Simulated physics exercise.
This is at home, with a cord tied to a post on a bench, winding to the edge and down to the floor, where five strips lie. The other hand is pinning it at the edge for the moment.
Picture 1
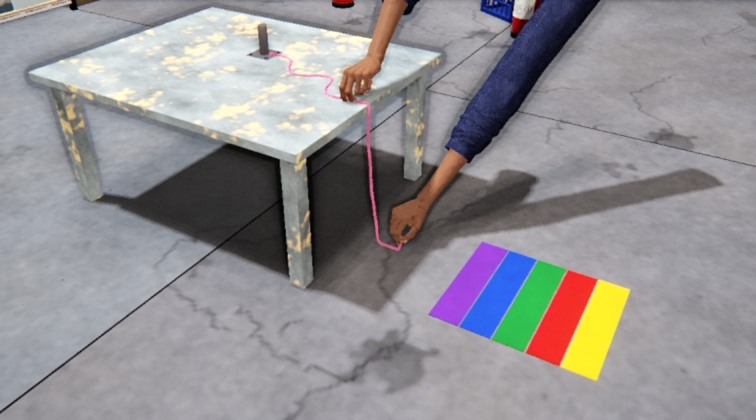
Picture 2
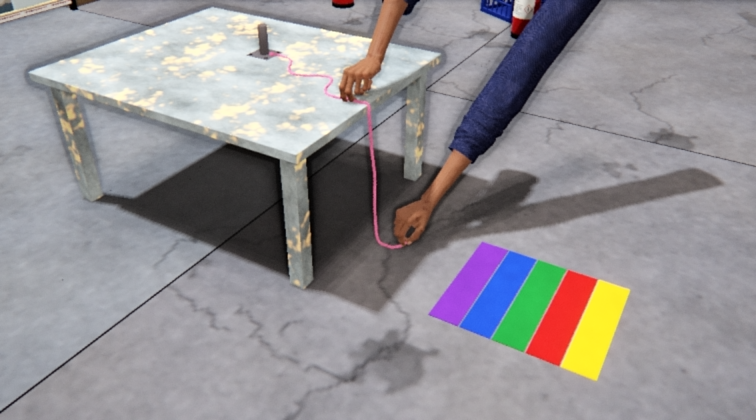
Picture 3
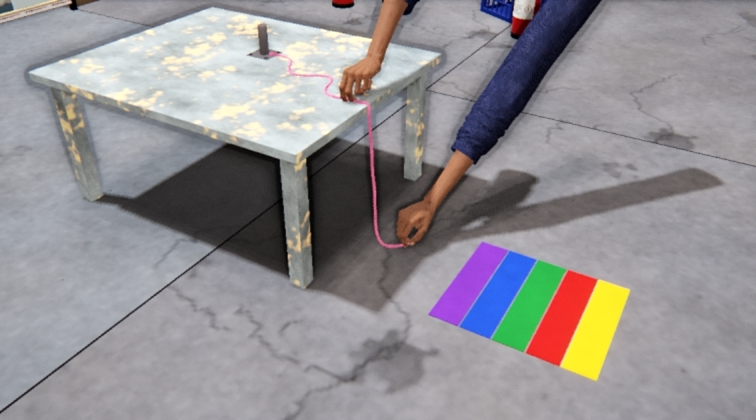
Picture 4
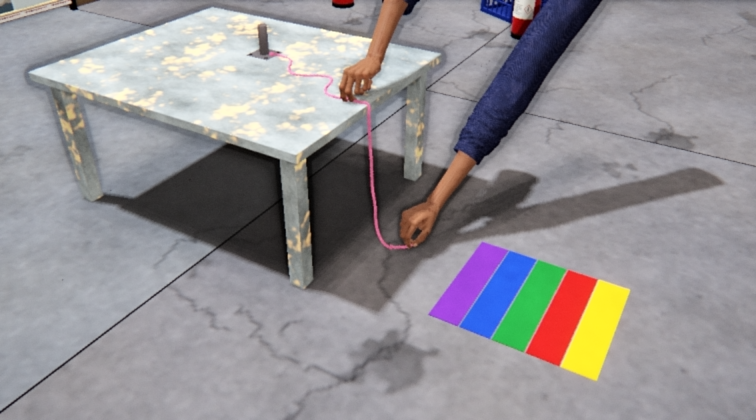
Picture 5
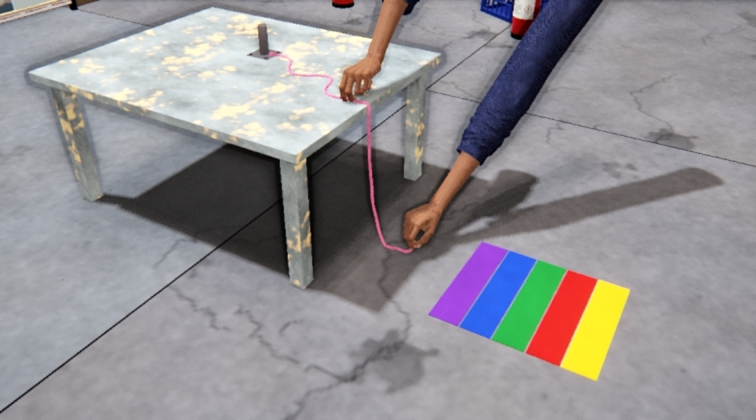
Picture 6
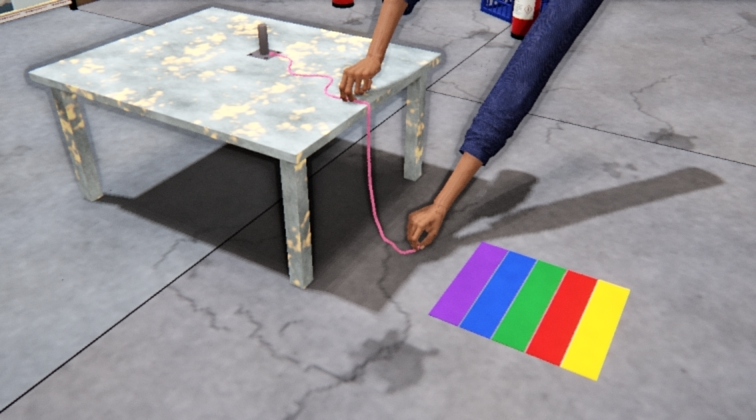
A pale, worn bench with peeling cream patches stands on a cracked grey floor, seen from above at an angle by a still camera. A pink cord winds from a short grey post to the edge, where one hand pins it, and down to the floor, with purple, blue, green, red and yellow strips at right. The other hand, blue-sleeved, draws the cord's low end slightly rightward.
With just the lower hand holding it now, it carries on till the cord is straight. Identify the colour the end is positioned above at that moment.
It is positioned above green.
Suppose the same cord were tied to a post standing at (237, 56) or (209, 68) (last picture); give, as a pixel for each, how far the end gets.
(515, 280) and (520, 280).
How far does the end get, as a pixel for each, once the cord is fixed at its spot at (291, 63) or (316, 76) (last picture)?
Approximately (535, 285), then (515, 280).
Soon after, end near (485, 270); over purple.
Then, end near (519, 282); over blue.
At full stretch, end near (540, 289); over green. The end stops over the green strip.
